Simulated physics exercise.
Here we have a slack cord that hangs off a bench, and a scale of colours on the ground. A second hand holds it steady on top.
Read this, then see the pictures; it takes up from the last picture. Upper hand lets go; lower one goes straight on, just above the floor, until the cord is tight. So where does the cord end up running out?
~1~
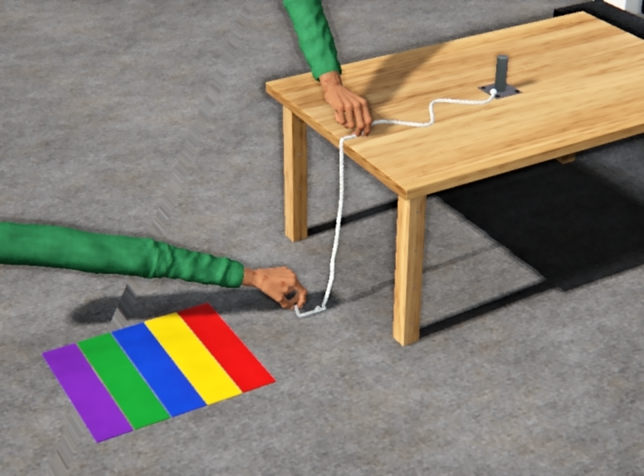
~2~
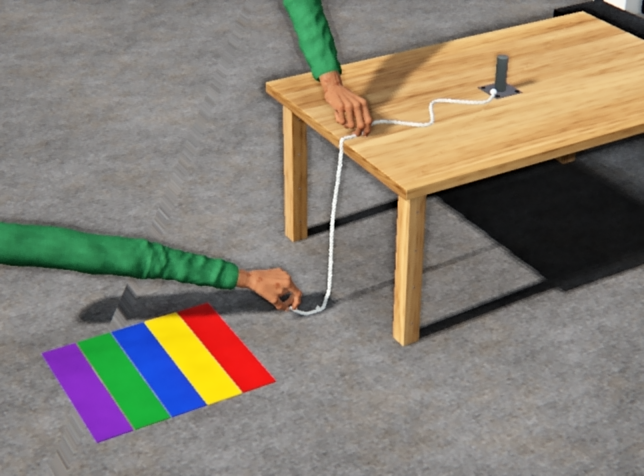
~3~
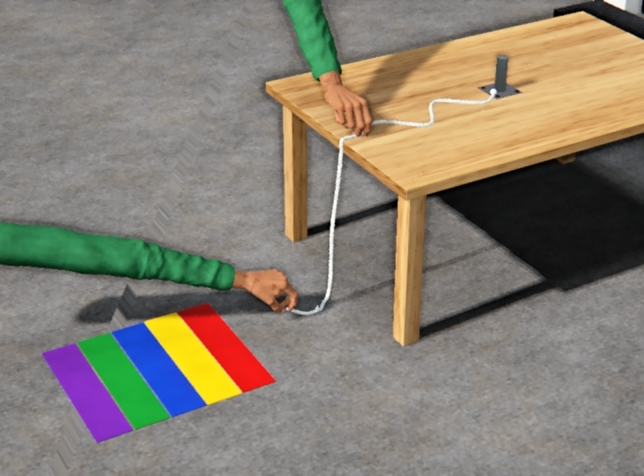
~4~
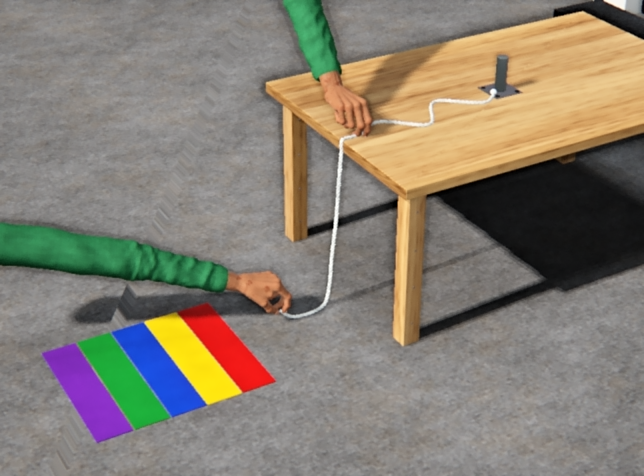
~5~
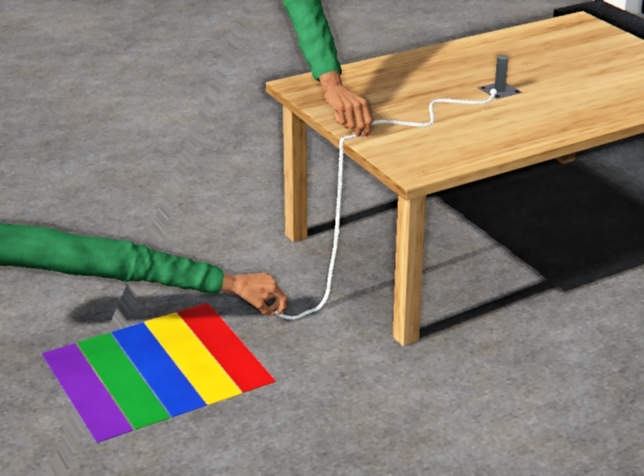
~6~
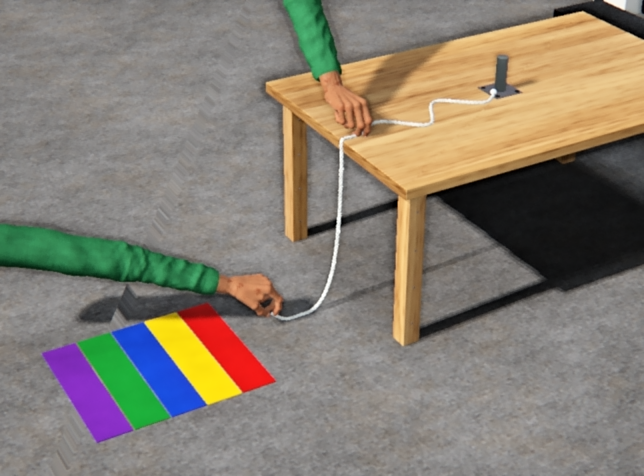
Over green.
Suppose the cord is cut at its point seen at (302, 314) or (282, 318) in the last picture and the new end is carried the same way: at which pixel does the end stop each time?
First try near (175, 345), second near (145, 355).
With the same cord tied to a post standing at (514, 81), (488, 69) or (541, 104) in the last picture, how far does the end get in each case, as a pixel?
In pixels, the answers are (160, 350), (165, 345) and (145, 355).
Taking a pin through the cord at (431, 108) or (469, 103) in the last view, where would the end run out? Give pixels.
In order of the tries, it's near (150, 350) and near (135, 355).
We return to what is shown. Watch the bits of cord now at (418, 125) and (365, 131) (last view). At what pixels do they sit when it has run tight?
In that view they reach (379, 128) and (327, 157).
Early on, end near (192, 339); over yellow.
Midway, end near (149, 352); over blue.
At the end of the slack, end near (123, 360); over green. The green one.
